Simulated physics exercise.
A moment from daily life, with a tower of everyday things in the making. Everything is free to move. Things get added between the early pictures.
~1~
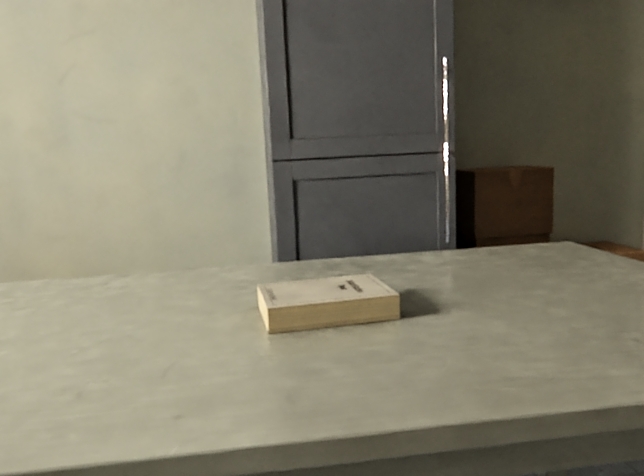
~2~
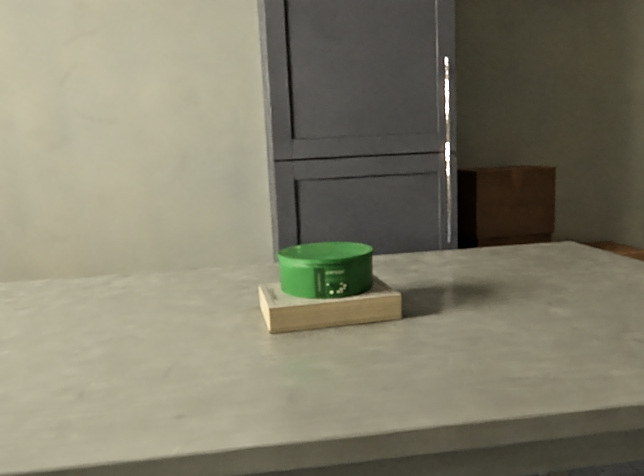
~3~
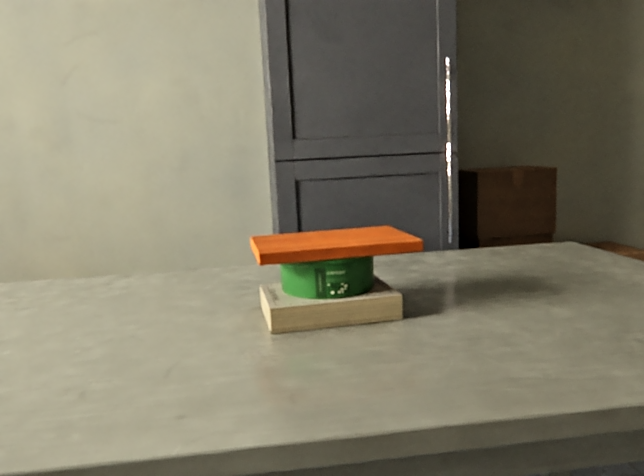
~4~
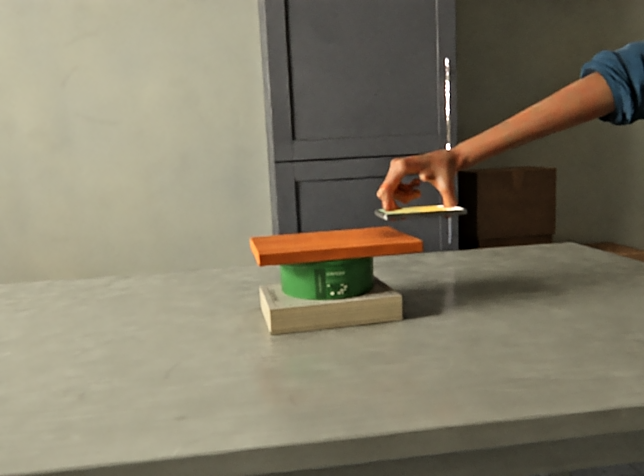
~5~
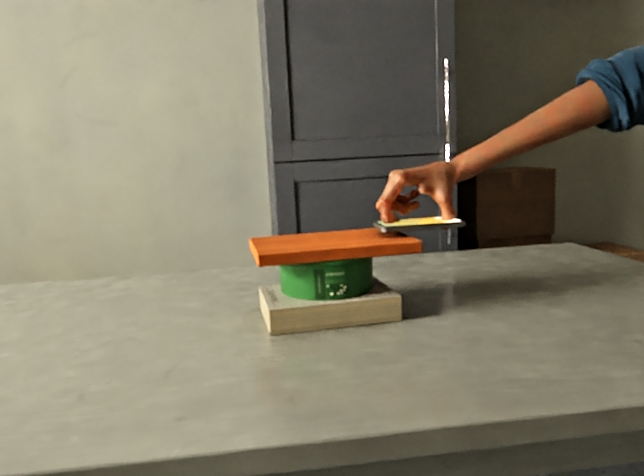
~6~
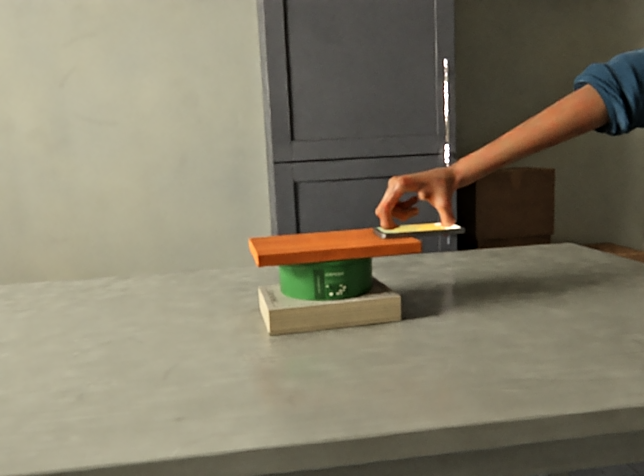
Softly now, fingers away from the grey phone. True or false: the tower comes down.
True.
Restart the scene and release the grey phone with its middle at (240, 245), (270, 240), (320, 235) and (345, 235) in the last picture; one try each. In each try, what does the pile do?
On the first try the pile topples, on the second it remains standing, on the third it remains standing and on the fourth it remains standing.
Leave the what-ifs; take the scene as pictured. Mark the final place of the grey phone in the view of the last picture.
Look around (491, 313) in the final frame.
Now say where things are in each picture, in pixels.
The last thing is not in view yet; white book (325, 301), in the first frame.
The last thing is not in view yet; green tub (326, 268), in the second frame.
The last thing is not in view yet; orange board (331, 244), in the third frame.
Coming down; grey phone (420, 212); white book (327, 302), in the fourth frame.
Coming down; grey phone (418, 224); green tub (326, 270), in the fifth frame.
Set down, still held; grey phone (418, 230); orange board (330, 245), in the sixth frame.
Then, 0.40 s on from there, grey phone now fallen.
Then, 0.70 s on from there, things are still on the move.
In the end, fallen, grey phone; the other 3 unmoved. At the end, from the last picture's camera, grey phone near (491, 313). The pile comes apart.
